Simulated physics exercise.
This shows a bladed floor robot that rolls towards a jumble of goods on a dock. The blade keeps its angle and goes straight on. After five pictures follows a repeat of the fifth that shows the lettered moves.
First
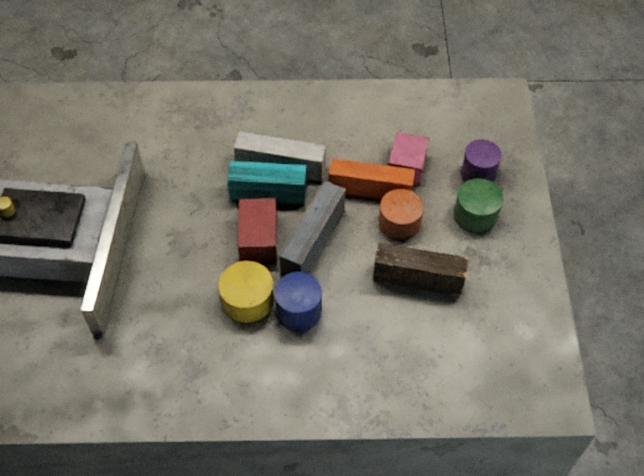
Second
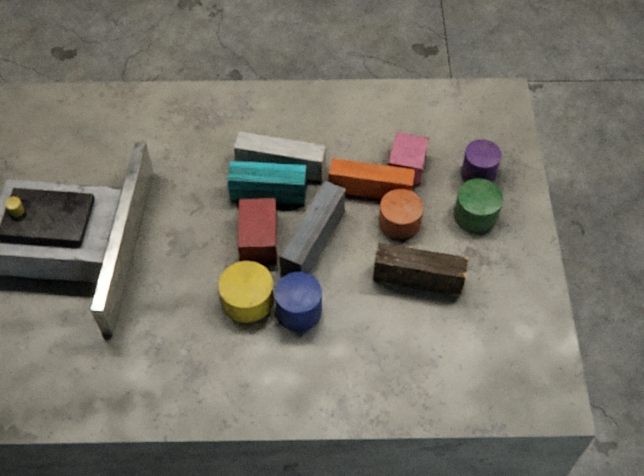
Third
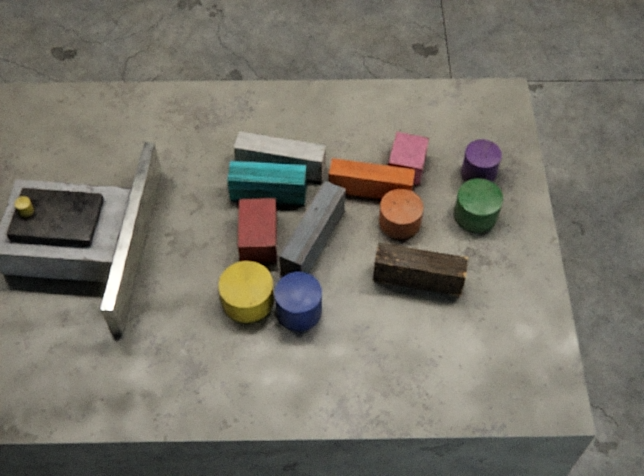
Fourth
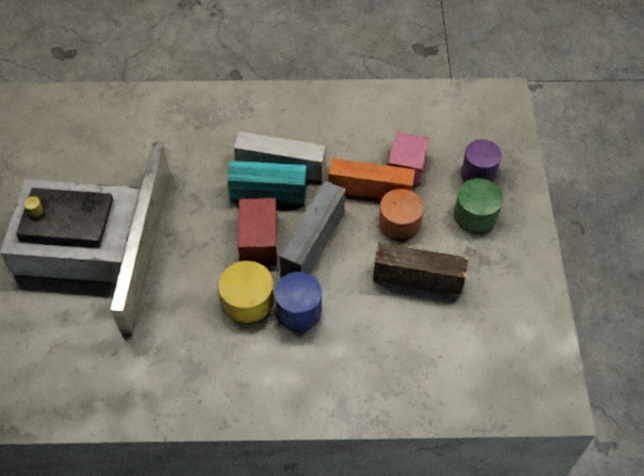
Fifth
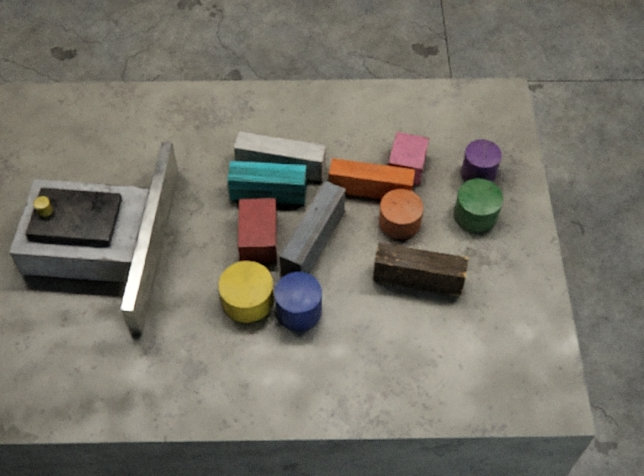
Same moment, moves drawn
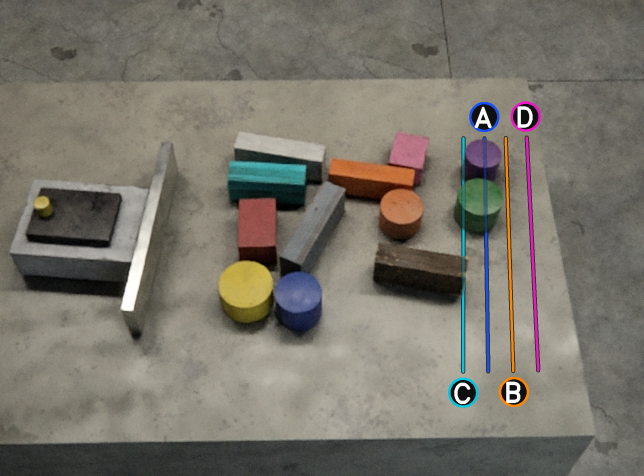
A bladed robot rolls slowly right across a grey surface toward scattered colourful blocks and cylinders.
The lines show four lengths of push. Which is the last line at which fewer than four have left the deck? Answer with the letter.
As far as mark C.
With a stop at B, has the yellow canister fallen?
No.
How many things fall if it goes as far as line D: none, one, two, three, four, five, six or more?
By then, six or more.
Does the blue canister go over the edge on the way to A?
No.
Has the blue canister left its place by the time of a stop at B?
By then, yes.
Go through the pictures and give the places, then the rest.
In the first frame, pink crate (408, 159); grey stick (313, 232); turquoise stick (267, 183).
In the second frame, robot (53, 216); black bar (420, 269).
In the third frame, robot (62, 216); red crate (258, 231).
In the fourth frame, robot (71, 215); blue canister (299, 302).
In the fifth frame, robot (81, 215); orange canister (401, 214); orange stick (371, 181); green canister (478, 206).
On the marked copy, A at (486, 245); B at (509, 245); C at (463, 245); D at (532, 244).
Taking C. A third of the way, robot (193, 214); white bar (283, 153); blue canister (333, 309).
Two thirds of the way, robot (308, 213); orange stick (501, 184); green canister (505, 211).
When it is over, robot (396, 212); green canister over the edge; black bar over the edge; three fallen.
As for the rest, A drops four; B drops five; D drops six.
